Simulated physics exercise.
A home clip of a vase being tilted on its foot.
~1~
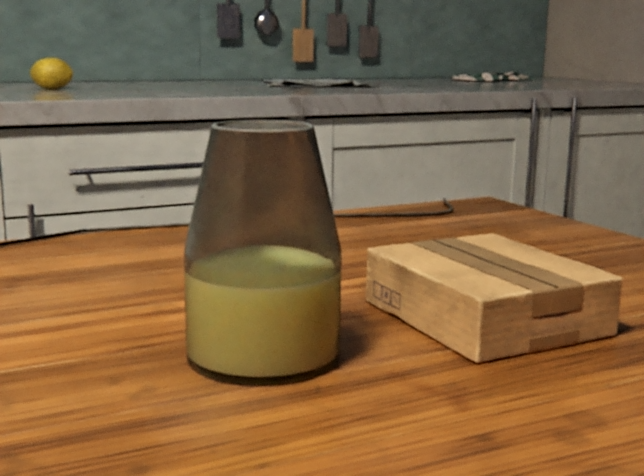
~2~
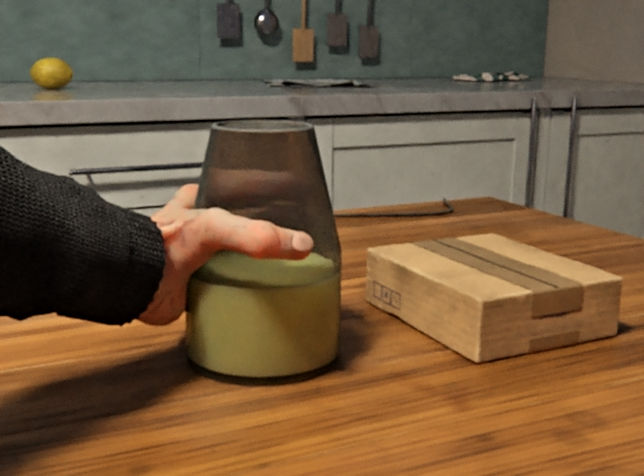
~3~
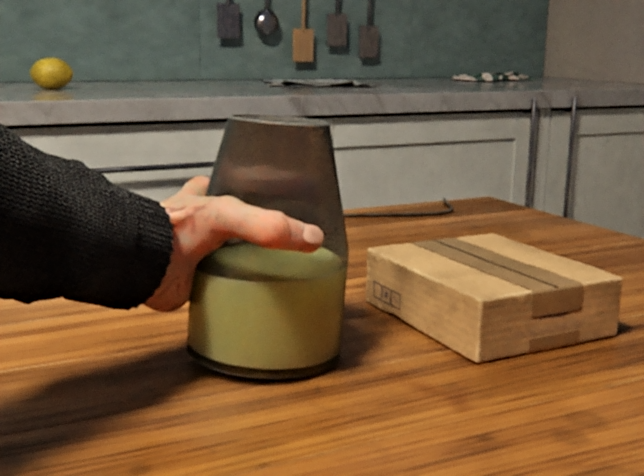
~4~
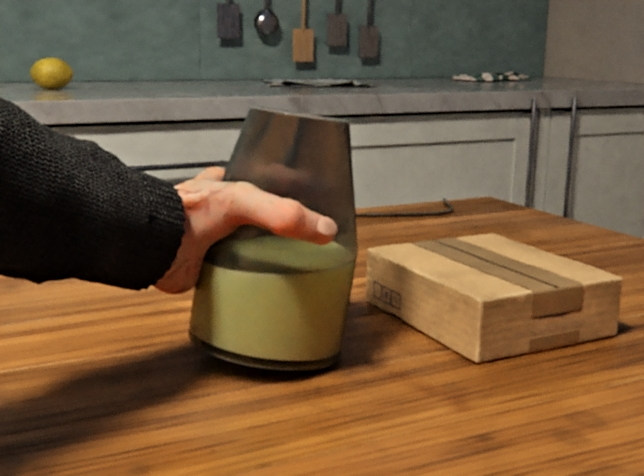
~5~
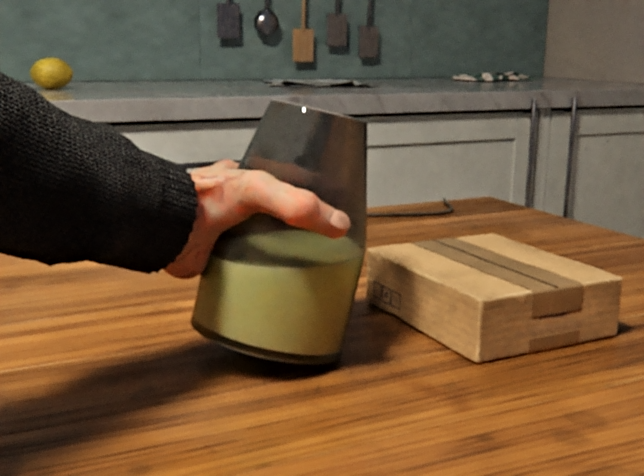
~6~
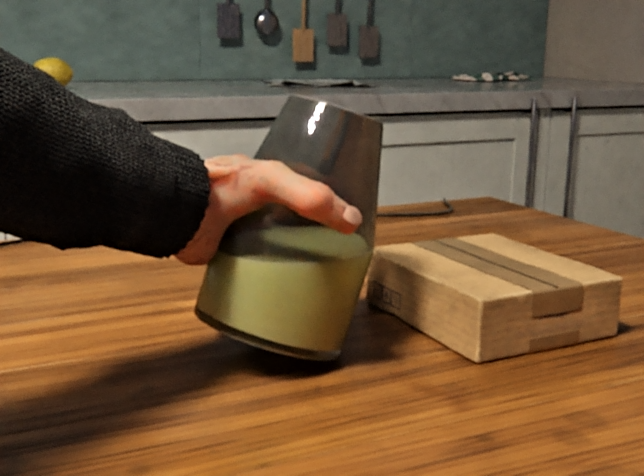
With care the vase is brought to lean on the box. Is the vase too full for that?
At that lean the vase holds.
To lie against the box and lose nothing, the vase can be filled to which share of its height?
Close to 65 %.
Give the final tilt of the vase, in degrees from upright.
Near 60 degrees.
Next, the vase leans by about 35°; its rim is dry.
After that, the vase leans by about 50°; its rim is dry.
Finally, the vase leans by about 60°, against the box; its rim is dry.
